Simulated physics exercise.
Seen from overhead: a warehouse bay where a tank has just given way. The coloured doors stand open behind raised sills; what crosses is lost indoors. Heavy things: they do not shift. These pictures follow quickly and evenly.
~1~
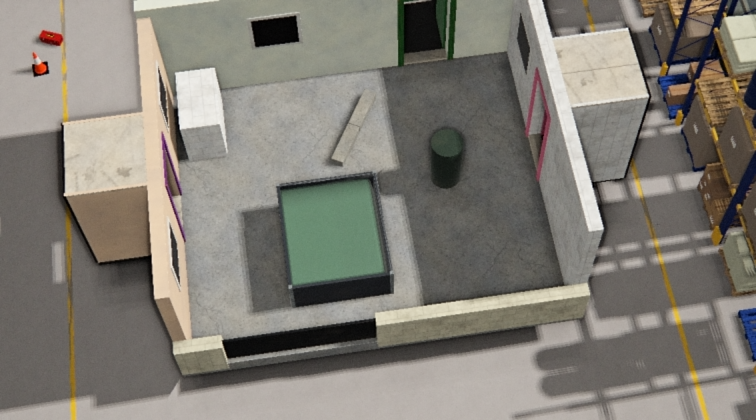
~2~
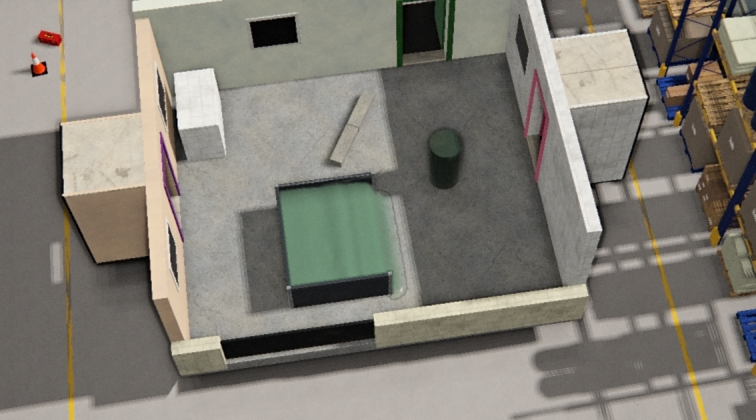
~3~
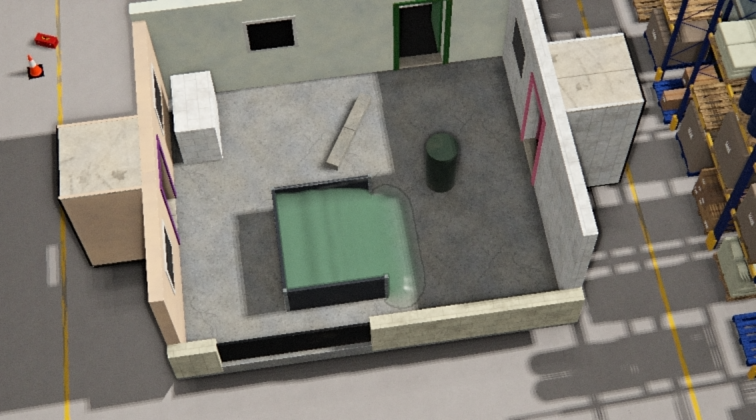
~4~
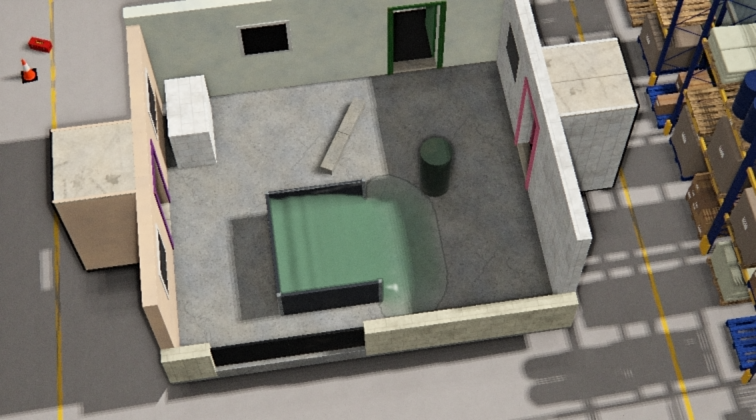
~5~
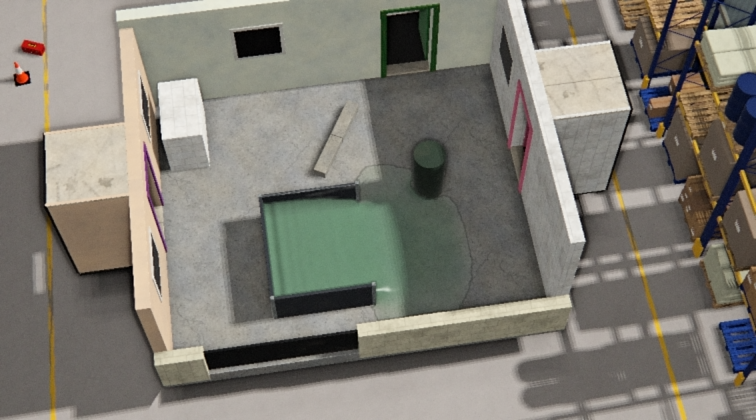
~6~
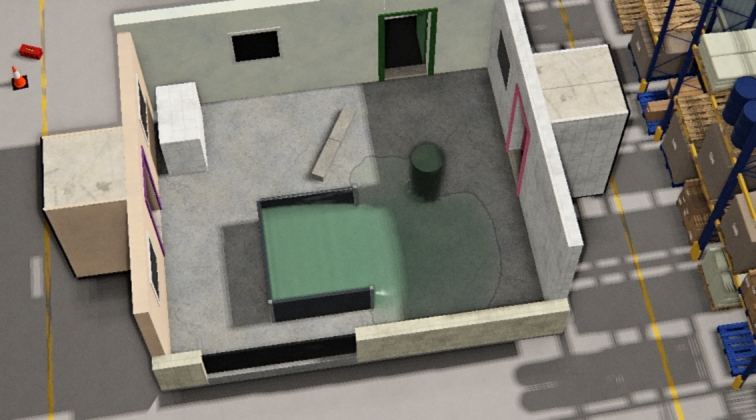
In this clip, seen from overhead, an open tank of greenish liquid stands in a roofless room inside a warehouse; its right side opens and the liquid pours out, spreading rightward across the floor and around a dark green barrel.
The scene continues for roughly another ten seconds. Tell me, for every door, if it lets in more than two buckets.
Here it is: The green door lets more than two through; the purple door keeps it to two or fewer; the pink door lets more than two through.
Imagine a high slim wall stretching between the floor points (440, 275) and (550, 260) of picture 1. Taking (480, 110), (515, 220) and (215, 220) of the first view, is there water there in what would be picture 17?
Submerged; submerged; untouched.
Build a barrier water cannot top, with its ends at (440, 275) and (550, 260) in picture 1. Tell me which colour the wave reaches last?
My choice is the purple door.
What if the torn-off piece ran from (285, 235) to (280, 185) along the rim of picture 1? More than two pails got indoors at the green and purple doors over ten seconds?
So the green one doesn't reach it and the purple one breaks the limit.
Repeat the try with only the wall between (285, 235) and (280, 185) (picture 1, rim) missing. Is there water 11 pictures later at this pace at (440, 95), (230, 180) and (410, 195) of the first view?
In turn: Untouched, swamped, untouched.
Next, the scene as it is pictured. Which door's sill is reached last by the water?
Answer: The one in purple.
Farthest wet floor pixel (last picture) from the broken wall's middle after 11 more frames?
The farthest wet spot is near (454, 75).
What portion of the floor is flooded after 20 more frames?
It comes to roughly 50 in a hundred.
A moment on, water covers 30 % of the floor; the green door not reached, the purple door not reached, the pink door under two buckets in.
Next, water covers 45 % of the floor; the green door wet at the sill, nothing in, the purple door not reached, the pink door over two buckets in.
Then, water covers 50 % of the floor; the green door over two buckets in, the purple door not reached, the pink door over two buckets in.
Later, water covers 70 % of the floor; the green door far over two buckets in, the purple door not reached, the pink door far over two buckets in.
In the end, water covers 95 % of the floor; the green door far over two buckets in, the purple door under two buckets in, the pink door far over two buckets in.
